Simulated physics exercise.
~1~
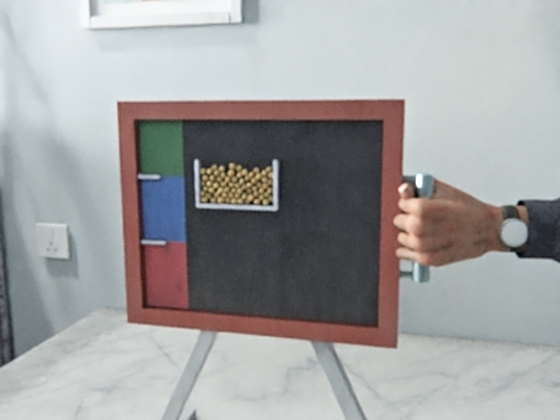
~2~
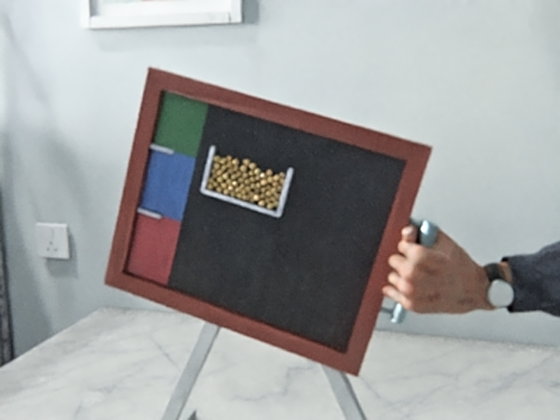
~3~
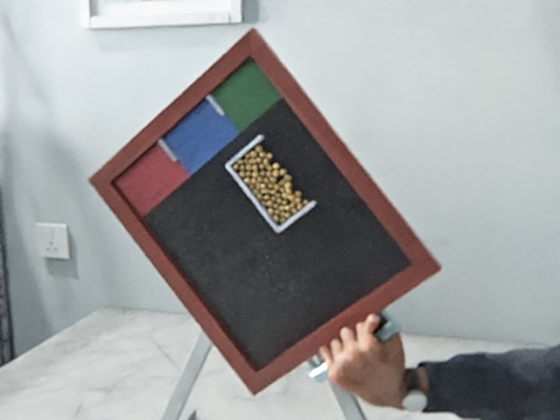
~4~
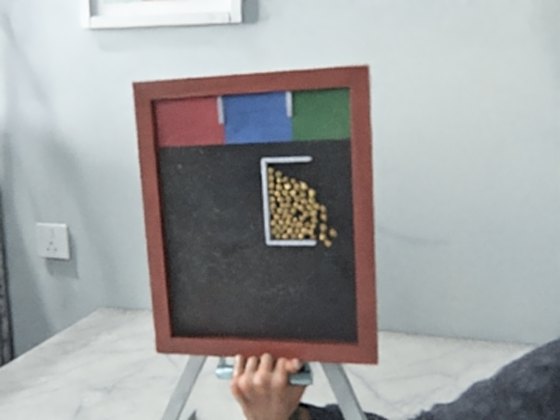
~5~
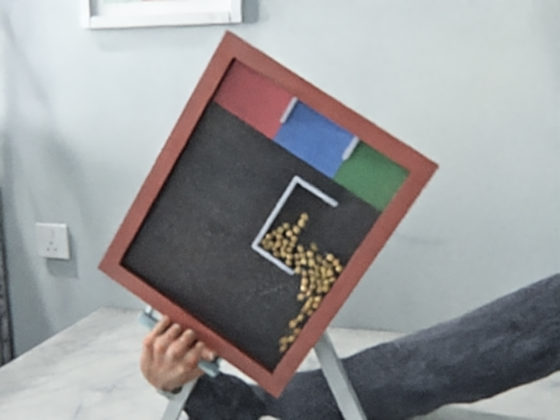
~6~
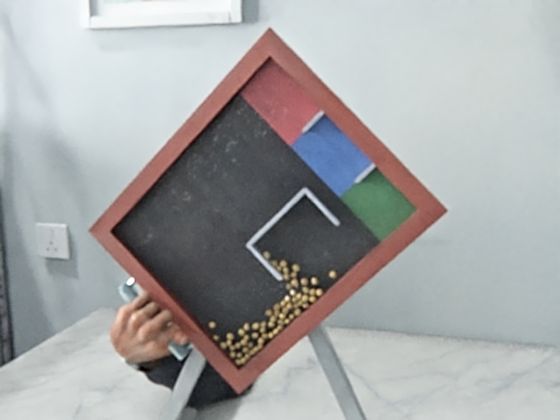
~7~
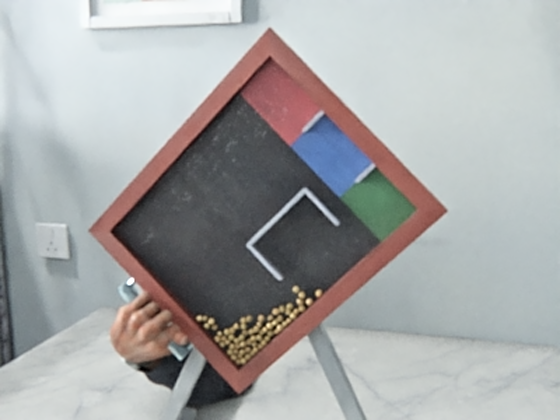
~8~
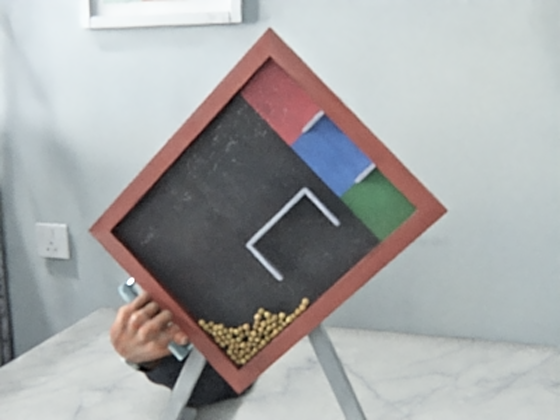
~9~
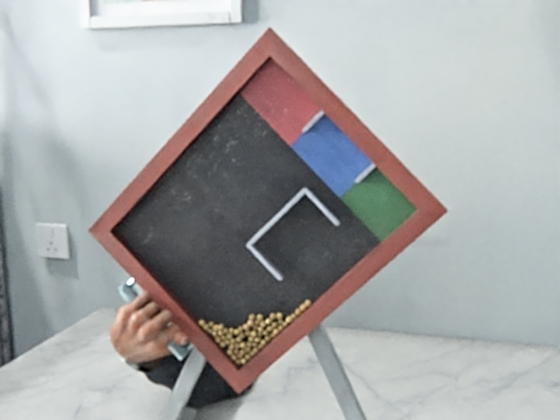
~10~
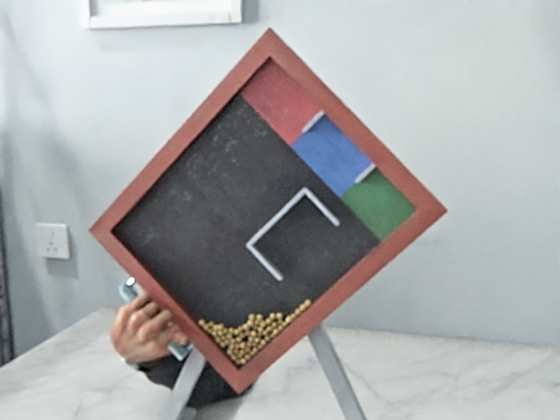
On a marble table, a hand turns a framed box clockwise, spilling beads into its bottom corner.
